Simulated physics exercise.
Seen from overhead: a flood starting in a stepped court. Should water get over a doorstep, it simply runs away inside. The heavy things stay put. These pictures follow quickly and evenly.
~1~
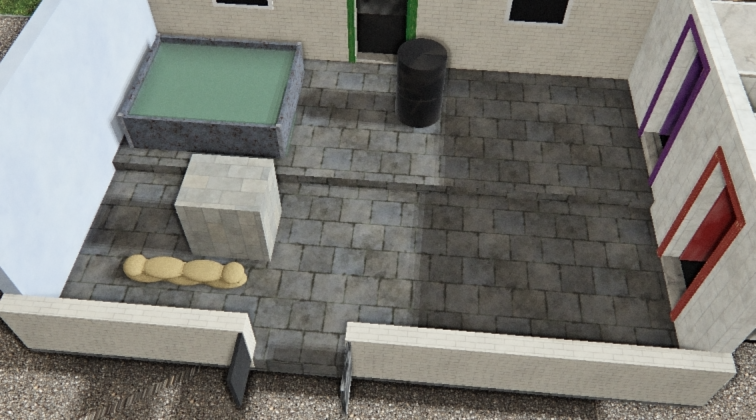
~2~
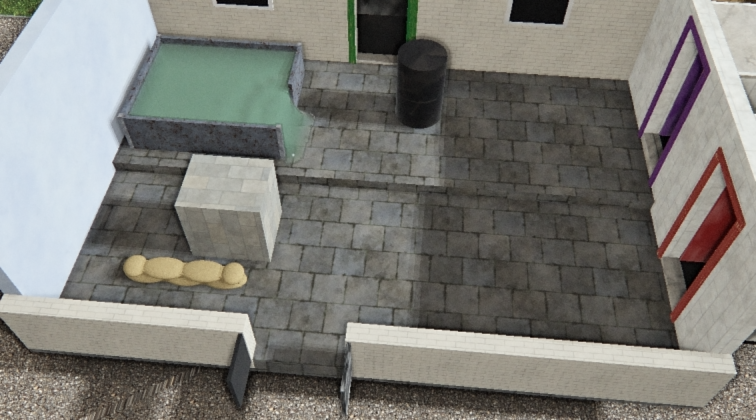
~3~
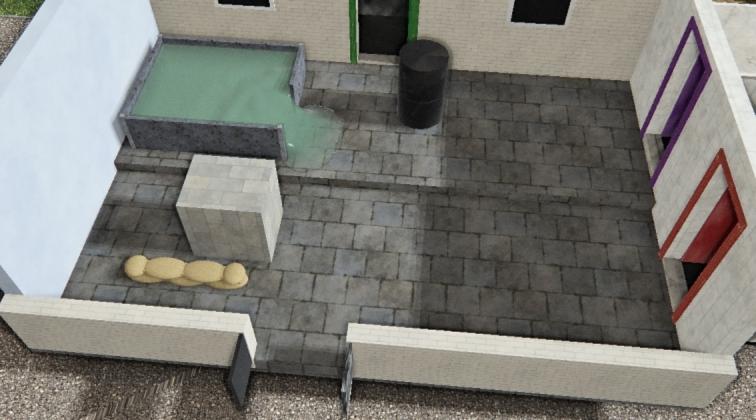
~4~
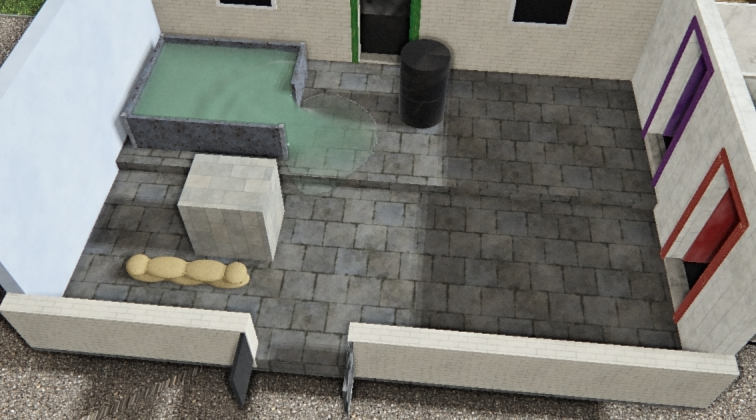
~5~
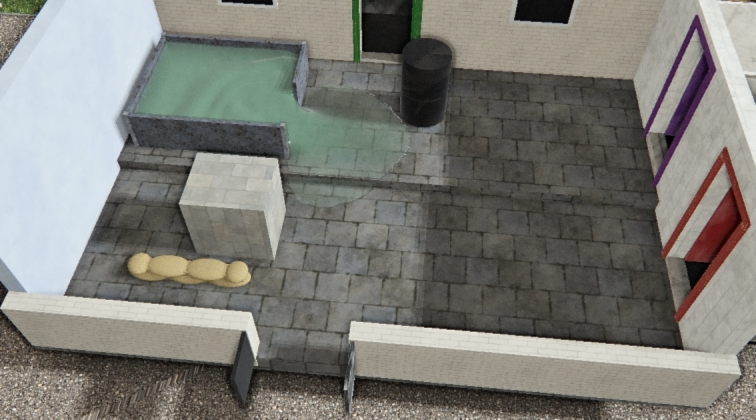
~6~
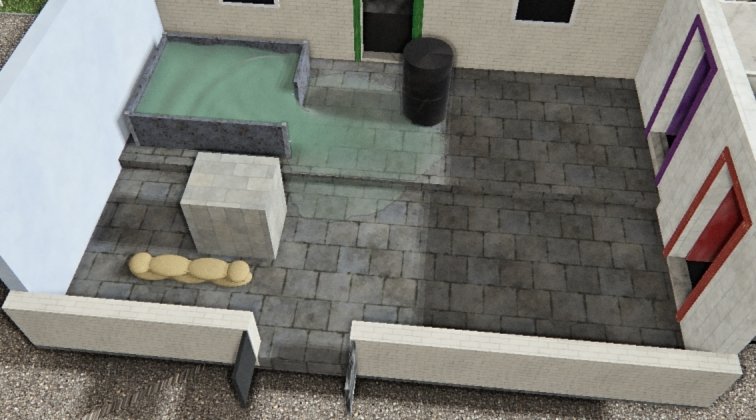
The clip shows a paved, stepped courtyard where a full tank of green water opens at its right side, and the water pours out, spreading rightward across the paving past a dark barrel and over the step toward the viewer.
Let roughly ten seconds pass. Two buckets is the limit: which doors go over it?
The green door lets in more than two buckets; the red door lets in more than two buckets; the purple door stays within two buckets.
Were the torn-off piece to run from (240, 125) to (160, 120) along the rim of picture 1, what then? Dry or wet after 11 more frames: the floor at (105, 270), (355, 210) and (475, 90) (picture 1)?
Point by point: Soaked; soaked; unwetted.
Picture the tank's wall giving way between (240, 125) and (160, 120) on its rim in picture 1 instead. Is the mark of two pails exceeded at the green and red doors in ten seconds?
In brief, the green remains below and the red exceeds the mark.
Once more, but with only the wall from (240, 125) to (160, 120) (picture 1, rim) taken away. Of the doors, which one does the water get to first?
That's the red-painted one.
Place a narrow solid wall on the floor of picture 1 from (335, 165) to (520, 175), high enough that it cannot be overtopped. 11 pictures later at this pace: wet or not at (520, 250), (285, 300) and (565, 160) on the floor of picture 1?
Reading the points as listed, I get left untouched, then deluged, then deluged.
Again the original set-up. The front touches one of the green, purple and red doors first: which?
Result: The door marked green.
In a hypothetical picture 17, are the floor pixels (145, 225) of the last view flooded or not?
Parched.
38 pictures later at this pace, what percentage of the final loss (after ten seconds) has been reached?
Approximately 70 %.
A moment on, water covers 25 % of the floor; the green door wet at the sill, nothing in, the red door not reached, the purple door not reached.
Next, water covers 50 % of the floor; the green door under two buckets in, the red door not reached, the purple door wet at the sill, nothing in.
Then, water covers 65 % of the floor; the green door over two buckets in, the red door under two buckets in, the purple door wet at the sill, nothing in.
Later, water covers 70 % of the floor; the green door far over two buckets in, the red door over two buckets in, the purple door under two buckets in.
In the end, water covers 85 % of the floor; the green door far over two buckets in, the red door far over two buckets in, the purple door under two buckets in.
